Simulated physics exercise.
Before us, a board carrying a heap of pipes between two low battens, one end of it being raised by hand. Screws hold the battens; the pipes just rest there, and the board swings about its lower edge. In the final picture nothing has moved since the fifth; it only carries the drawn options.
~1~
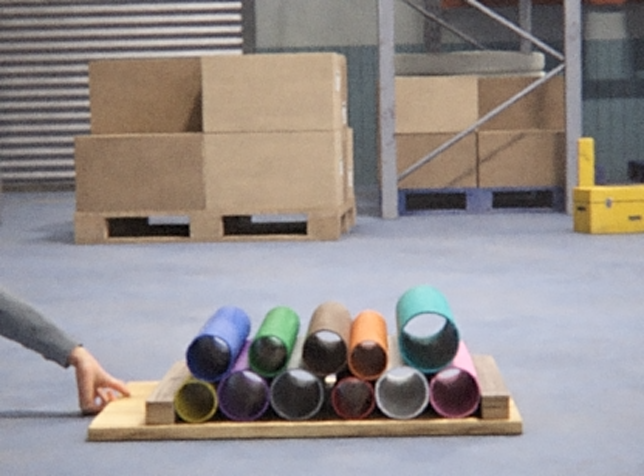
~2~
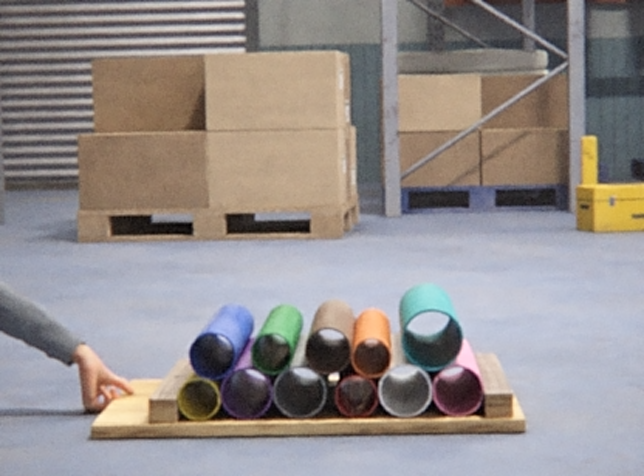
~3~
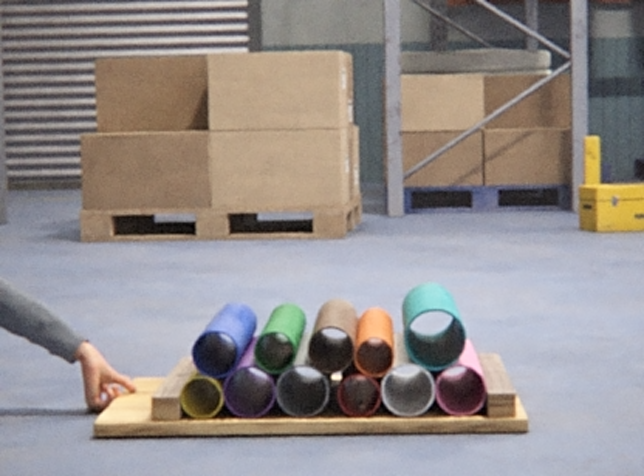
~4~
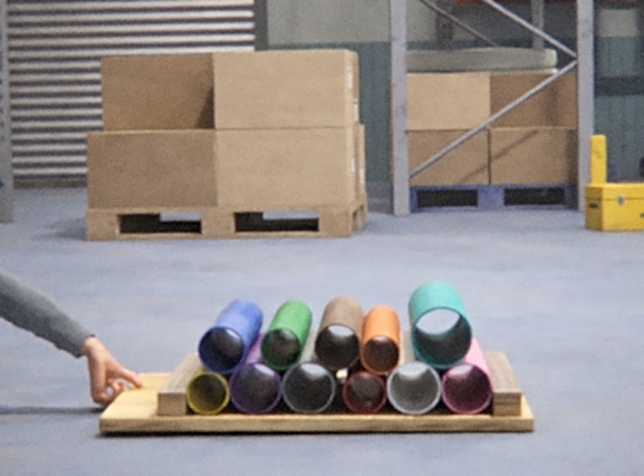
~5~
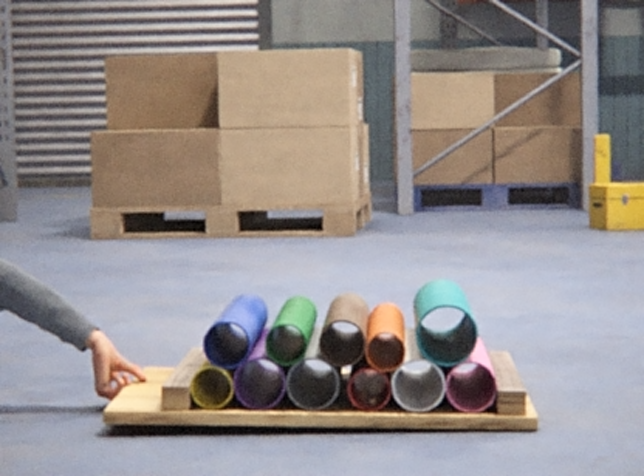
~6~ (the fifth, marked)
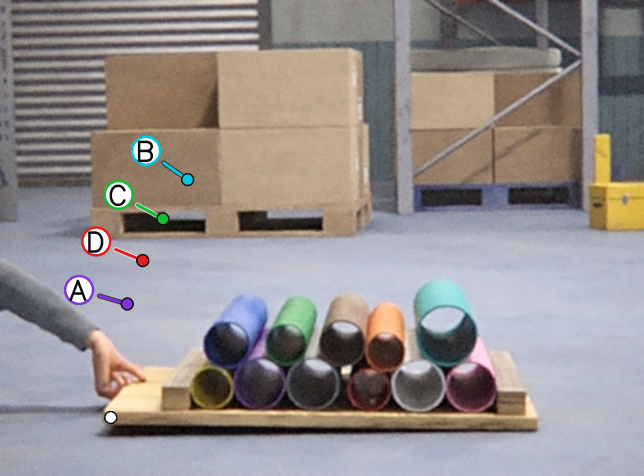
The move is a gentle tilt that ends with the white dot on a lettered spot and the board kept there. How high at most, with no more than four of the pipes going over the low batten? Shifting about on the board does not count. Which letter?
The last mark within the limit is B.
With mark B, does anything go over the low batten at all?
Yes.
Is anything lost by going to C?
Yes, at C.
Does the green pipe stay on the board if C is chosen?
The green pipe: Yes.
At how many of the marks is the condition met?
Four of them.
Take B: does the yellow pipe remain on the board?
The yellow pipe: Yes.
On the marked copy, A at (127, 304); B at (188, 179); C at (163, 219); D at (143, 260); the white dot at (111, 417).
Taking B. A third of the way, board at 20°.
Two thirds of the way, board at 36°.
When it is over, board at 36°, four over the low batten (green, orange, turquoise, brown).
As for the rest, A none over the low batten; C three over the low batten (orange, turquoise, brown); D three over the low batten (orange, turquoise, brown).
